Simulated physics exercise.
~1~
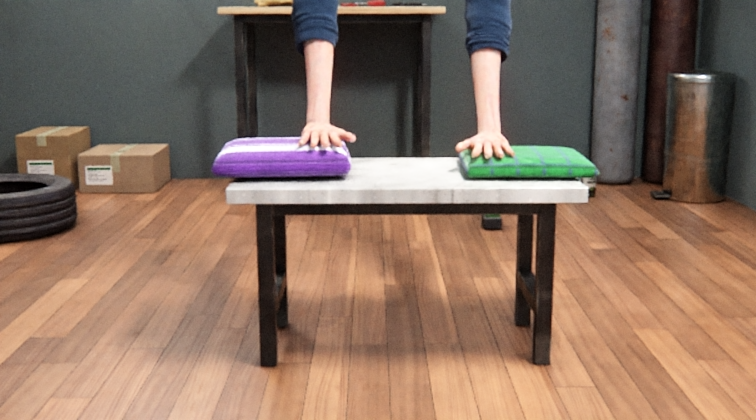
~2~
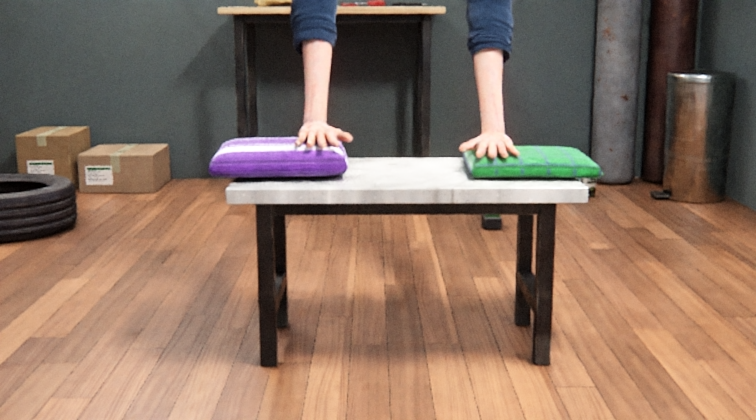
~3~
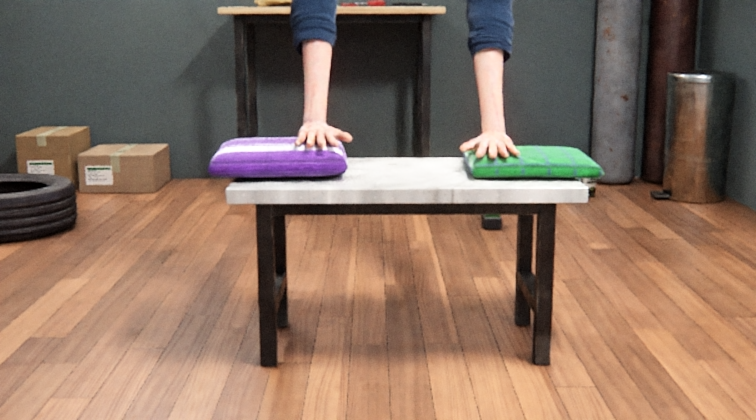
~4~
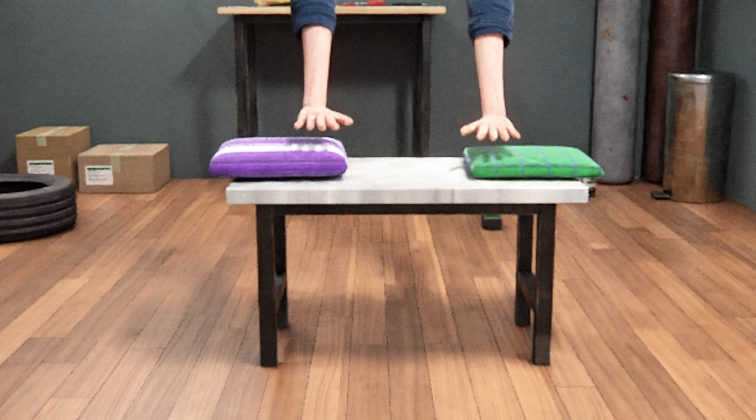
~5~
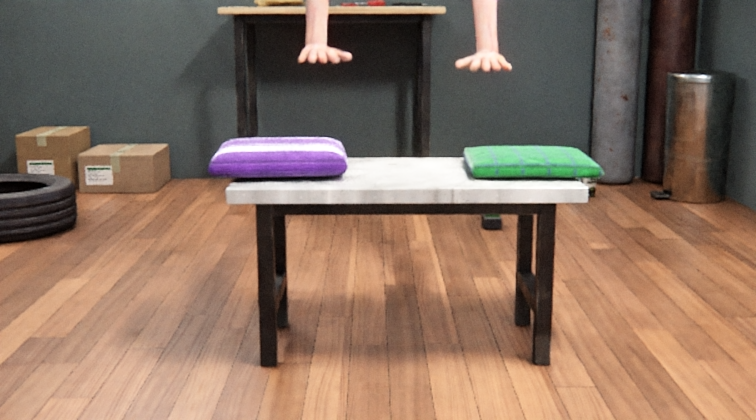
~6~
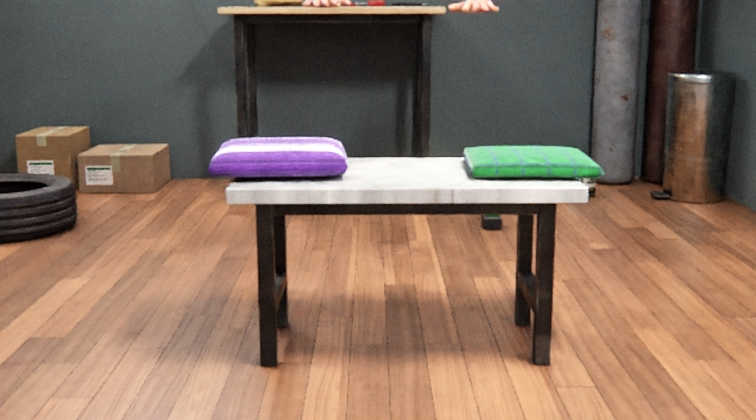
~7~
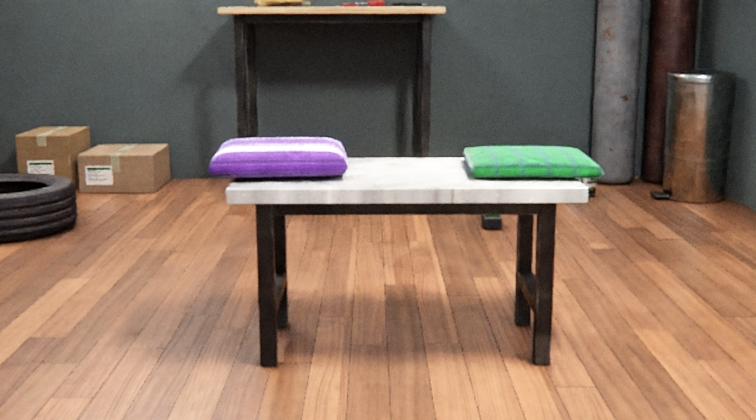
Two hands in dark blue sleeves press on a purple cushion with a pale stripe at the left end of a pale-topped bench and a green seat pad at the right. A still, front-on view shows the black-legged bench on a wooden floor, with cardboard boxes and tires at left, a worktable behind and upright cylinders at right. The hands ease the cushions slightly outward and pause. They then lift off together and rise out of view. Both cushions stay at rest on top, near opposite ends, with clear space between them.
